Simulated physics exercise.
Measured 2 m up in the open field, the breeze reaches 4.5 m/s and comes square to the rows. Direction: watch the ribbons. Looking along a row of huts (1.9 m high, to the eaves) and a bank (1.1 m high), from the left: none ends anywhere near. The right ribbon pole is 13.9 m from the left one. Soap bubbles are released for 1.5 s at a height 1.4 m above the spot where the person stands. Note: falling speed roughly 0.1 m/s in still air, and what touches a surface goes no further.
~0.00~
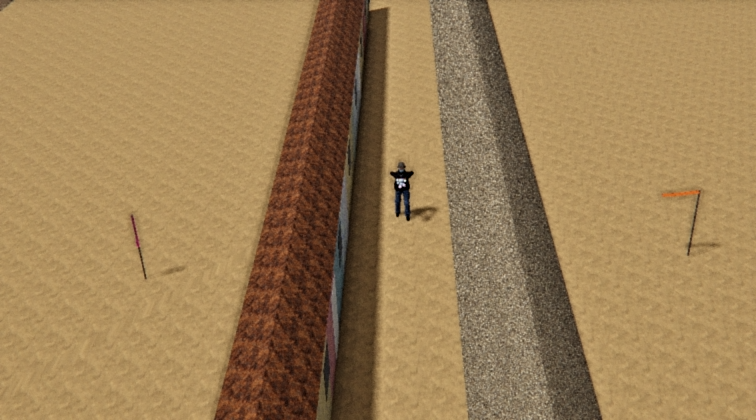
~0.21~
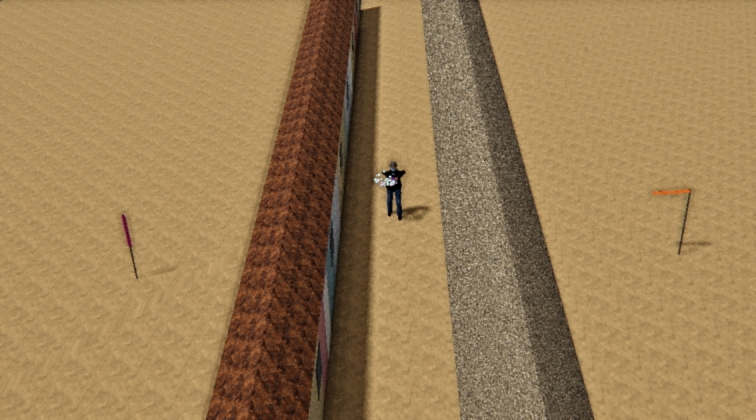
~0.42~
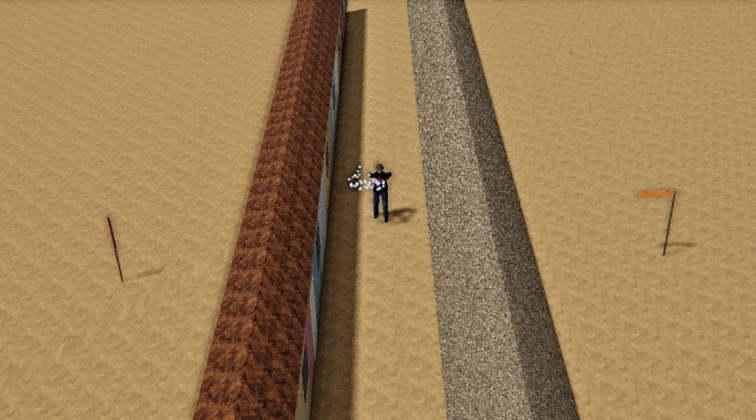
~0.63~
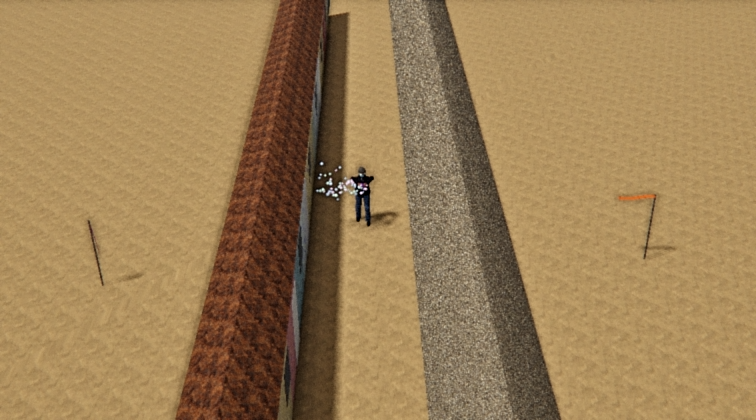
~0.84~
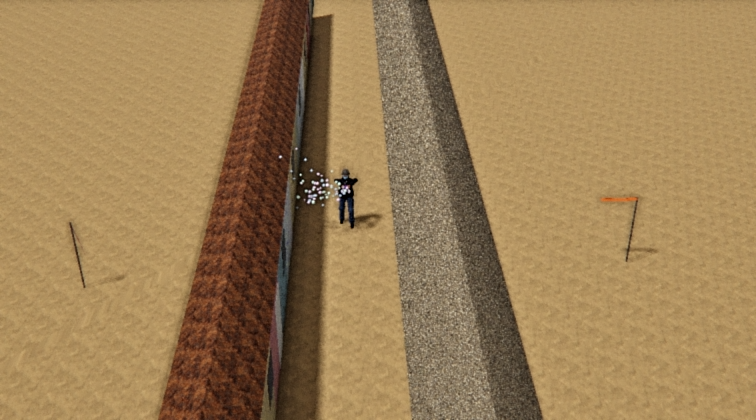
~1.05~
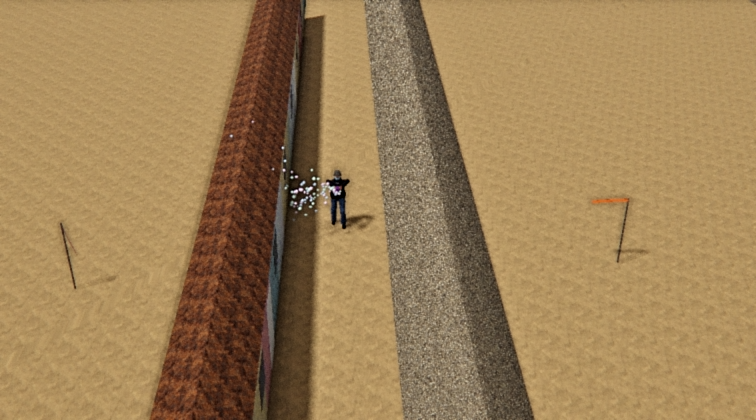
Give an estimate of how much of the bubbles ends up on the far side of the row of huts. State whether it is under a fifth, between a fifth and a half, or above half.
It comes to between a fifth and a half.
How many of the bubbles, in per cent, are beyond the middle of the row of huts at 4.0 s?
About 20 %.
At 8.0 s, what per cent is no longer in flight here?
I'd put it close to 50 percent.
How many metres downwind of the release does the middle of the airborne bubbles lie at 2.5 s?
Around 1.0 metres.
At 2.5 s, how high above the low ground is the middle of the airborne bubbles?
Middle height: Approx. 0.6 m.
After 2.5 s, 18 % is no longer flying here, and 15 % is beyond the row of huts; the middle of what still flies is 0.7 m above the low ground, near (304, 214).
After 4.0 s, 34 % is no longer flying here, and 19 % is beyond the row of huts; the middle of what still flies is 1.0 m above the low ground, near (340, 205).
After 8.0 s, 51 % is no longer flying here, and 29 % is beyond the row of huts; the middle of what still flies is 1.4 m above the low ground, near (125, 196).
After 20.0 s, 90 % is no longer flying here, and 36 % is beyond the row of huts.
After 45.0 s, 99 % is no longer flying here, and 37 % is beyond the row of huts.
